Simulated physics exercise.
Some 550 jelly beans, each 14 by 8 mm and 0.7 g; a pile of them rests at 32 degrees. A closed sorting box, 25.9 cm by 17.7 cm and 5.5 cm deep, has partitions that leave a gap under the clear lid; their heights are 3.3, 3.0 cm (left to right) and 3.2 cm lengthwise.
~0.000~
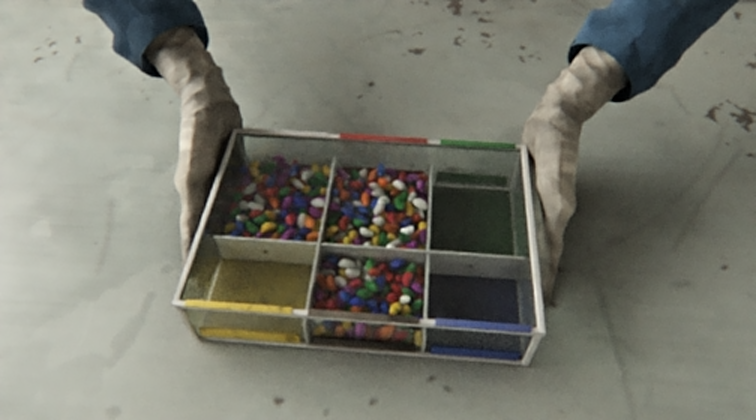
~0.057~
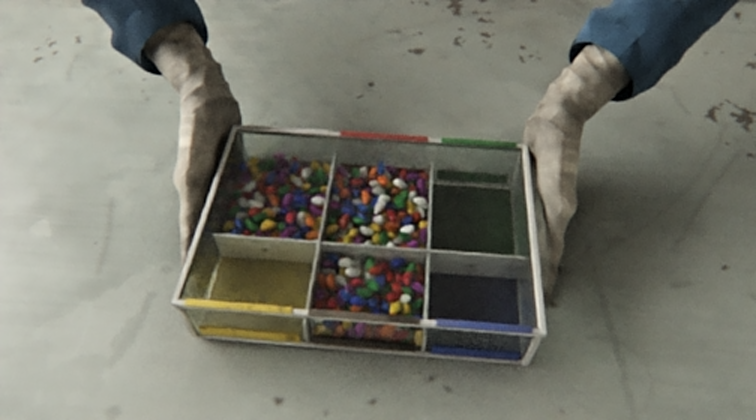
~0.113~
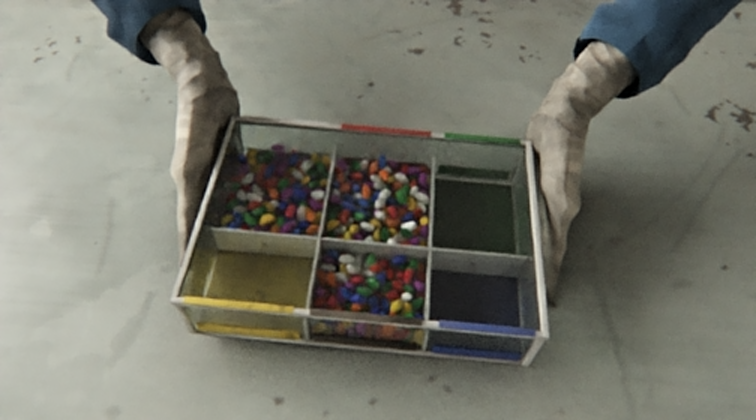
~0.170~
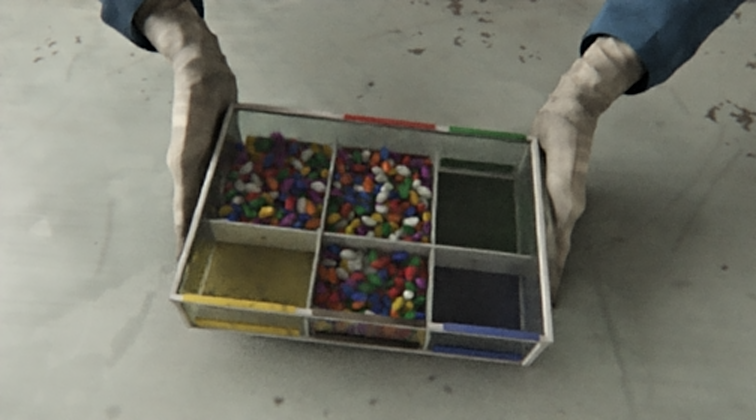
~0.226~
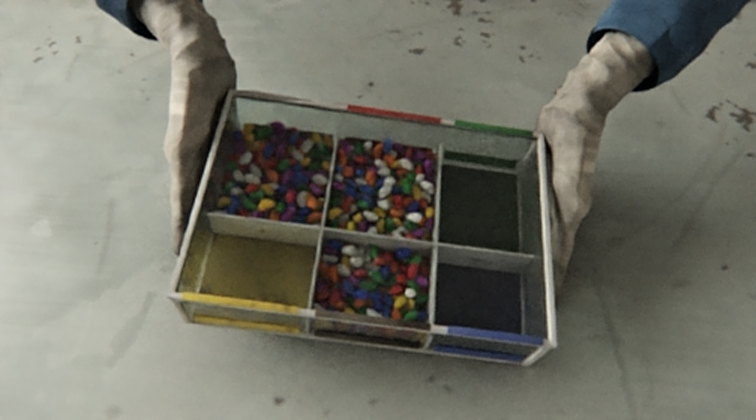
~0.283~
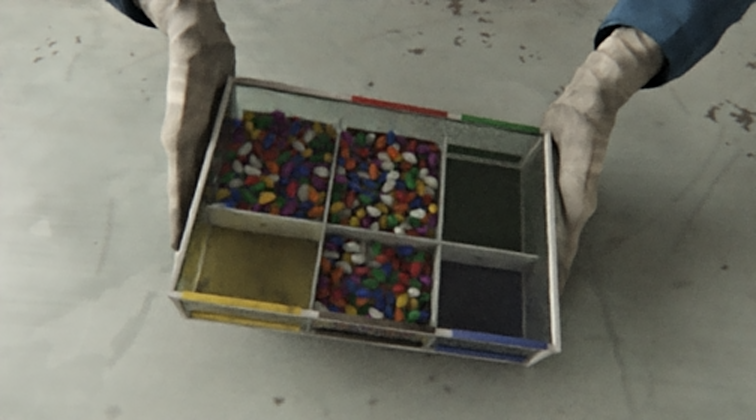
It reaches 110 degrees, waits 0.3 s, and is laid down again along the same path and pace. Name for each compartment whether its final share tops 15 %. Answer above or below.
Red below, blue above, green below, yellow below, white below, black above.
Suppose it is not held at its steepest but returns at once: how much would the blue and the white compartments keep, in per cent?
In that case blue 45; white 0.
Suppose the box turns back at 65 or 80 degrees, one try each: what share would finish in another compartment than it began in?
Some 30 and 55 per cent.
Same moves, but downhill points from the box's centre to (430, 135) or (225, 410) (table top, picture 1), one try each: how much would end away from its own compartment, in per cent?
About 30 and 50 per cent.
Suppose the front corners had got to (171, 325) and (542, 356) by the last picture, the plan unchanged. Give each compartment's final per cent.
Red 0; blue 15; green 0; yellow 35; white 0; black 45.
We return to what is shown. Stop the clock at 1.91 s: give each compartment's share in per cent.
Red 5, blue 40, green 5, yellow 5, white 5, black 40.
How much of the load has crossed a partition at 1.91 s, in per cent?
About 70 per cent.
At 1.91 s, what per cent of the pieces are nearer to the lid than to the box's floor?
About 70 per cent.
After 1.91 s, tilt 110 degrees; red 5 %, blue 40 %, green 5 %, yellow 5 %, white 5 %, black 40 %.
After 3.00 s, tilt 55 degrees; blue 45 %, green 5 %, yellow 5 %, black 45 %.
Then, at 4.05 s, tilt 0 degrees; blue 45 %, yellow 5 %, black 45 %.
At rest (4.5 s), red 0 %, blue 45 %, green 0 %, yellow 5 %, white 0 %, black 45 %.
